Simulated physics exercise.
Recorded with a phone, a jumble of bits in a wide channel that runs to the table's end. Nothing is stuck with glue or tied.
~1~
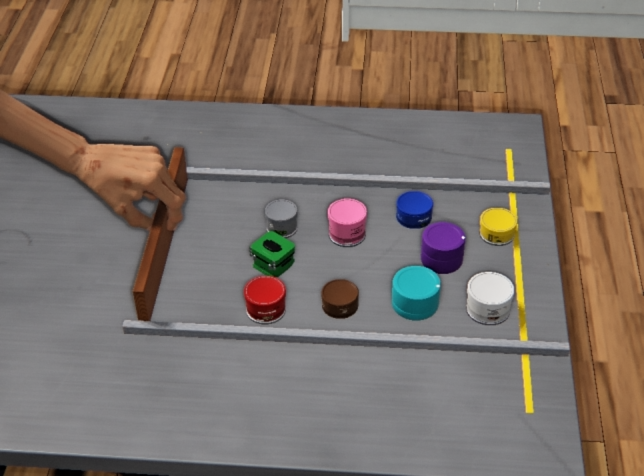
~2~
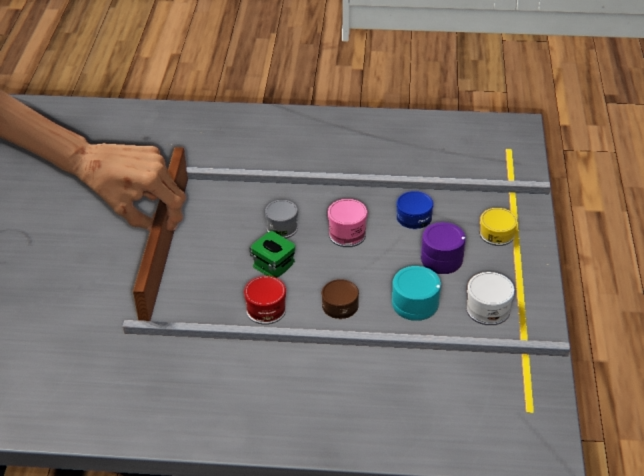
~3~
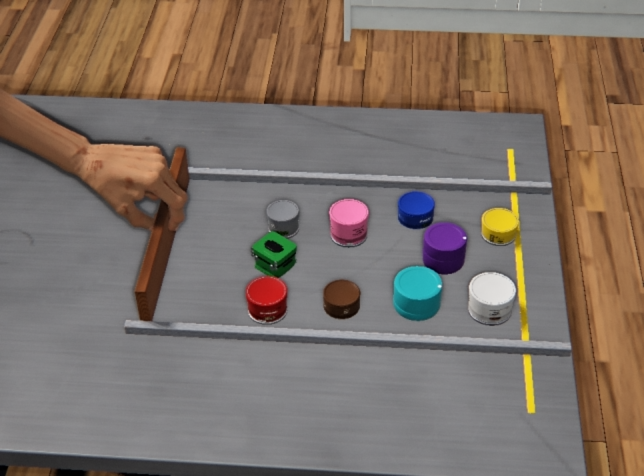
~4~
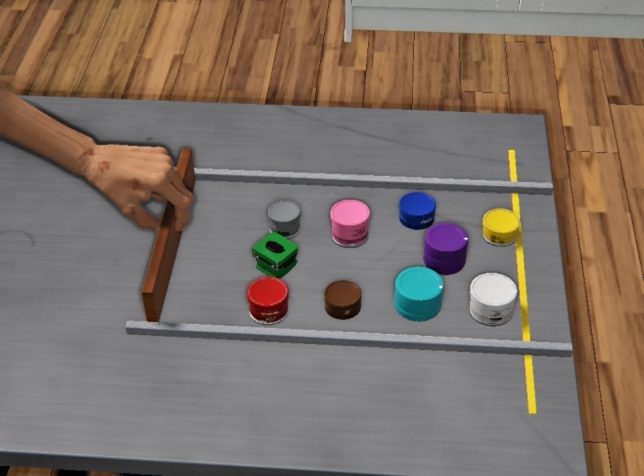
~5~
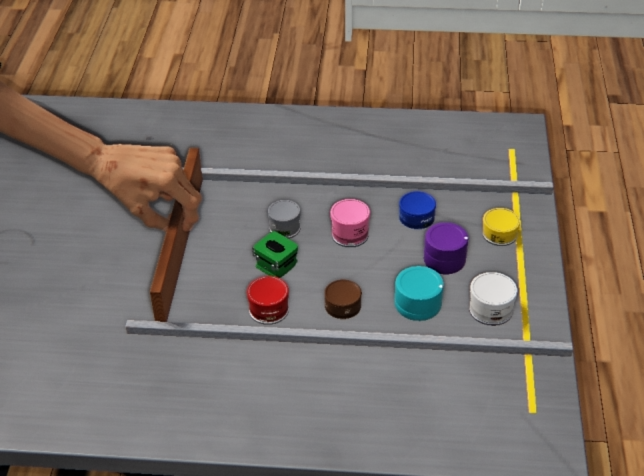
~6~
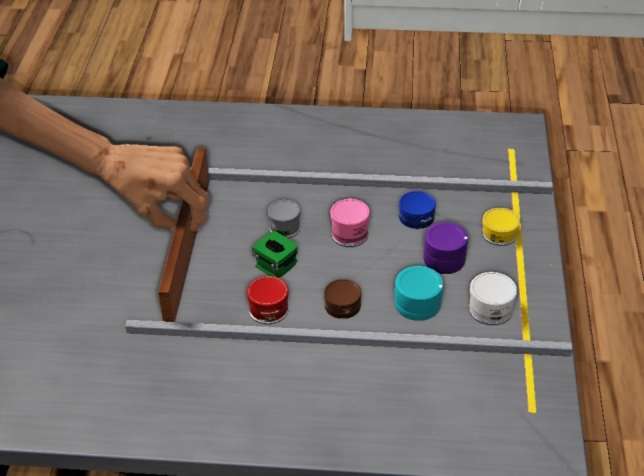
At first, a hand holds a brown board upright at the left of a channel between two grey rails, with colourful round tubs and a green case spread out ahead of it. The hand then slides the board a short way right, without touching the items, which stay in place.
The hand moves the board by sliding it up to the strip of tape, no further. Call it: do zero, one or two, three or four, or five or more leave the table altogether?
Five or more.
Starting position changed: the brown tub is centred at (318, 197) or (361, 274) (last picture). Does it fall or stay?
In turn it holds its place, then holds its place.
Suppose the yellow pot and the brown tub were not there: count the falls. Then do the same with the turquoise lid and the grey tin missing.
First 3, second 3.
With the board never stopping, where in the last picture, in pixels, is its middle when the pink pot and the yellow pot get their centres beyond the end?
The pink pot gives roughly (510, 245), the yellow pot roughly (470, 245).
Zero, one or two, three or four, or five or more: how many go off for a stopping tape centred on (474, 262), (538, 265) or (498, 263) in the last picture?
So, going place by place, I'd say none at all; five or more; one to two.
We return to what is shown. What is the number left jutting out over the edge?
I count 0 overhanging.
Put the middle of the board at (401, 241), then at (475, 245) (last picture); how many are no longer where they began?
The count is 9 at the first point and 10 at the second.
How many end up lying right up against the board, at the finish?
That number would be 5.
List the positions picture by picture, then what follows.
The first frame shows yellow pot (498, 227); white tin (490, 299); purple lid (443, 248); board (163, 231); tape (518, 264).
The second frame shows white tin (490, 299); green case (274, 256).
The third frame shows purple lid (444, 248); brown tub (342, 299).
The fourth frame shows yellow pot (501, 228); board (171, 232).
The fifth frame shows white tin (492, 299); blue tub (417, 210).
The sixth frame shows yellow pot (501, 227); white tin (492, 299); purple lid (446, 248); board (186, 232); tape (521, 264).
Early on, none off yet; yellow pot at rest near (501, 227); white tin at rest near (492, 299); purple lid at rest near (446, 248).
A while later, none off yet; yellow pot at rest near (501, 227); white tin travelled about its own width near (525, 303); purple lid travelled about its own width near (488, 247).
Finally, the number that fall off is five or more; lost, pink pot, turquoise lid, purple lid, white tin and yellow pot.
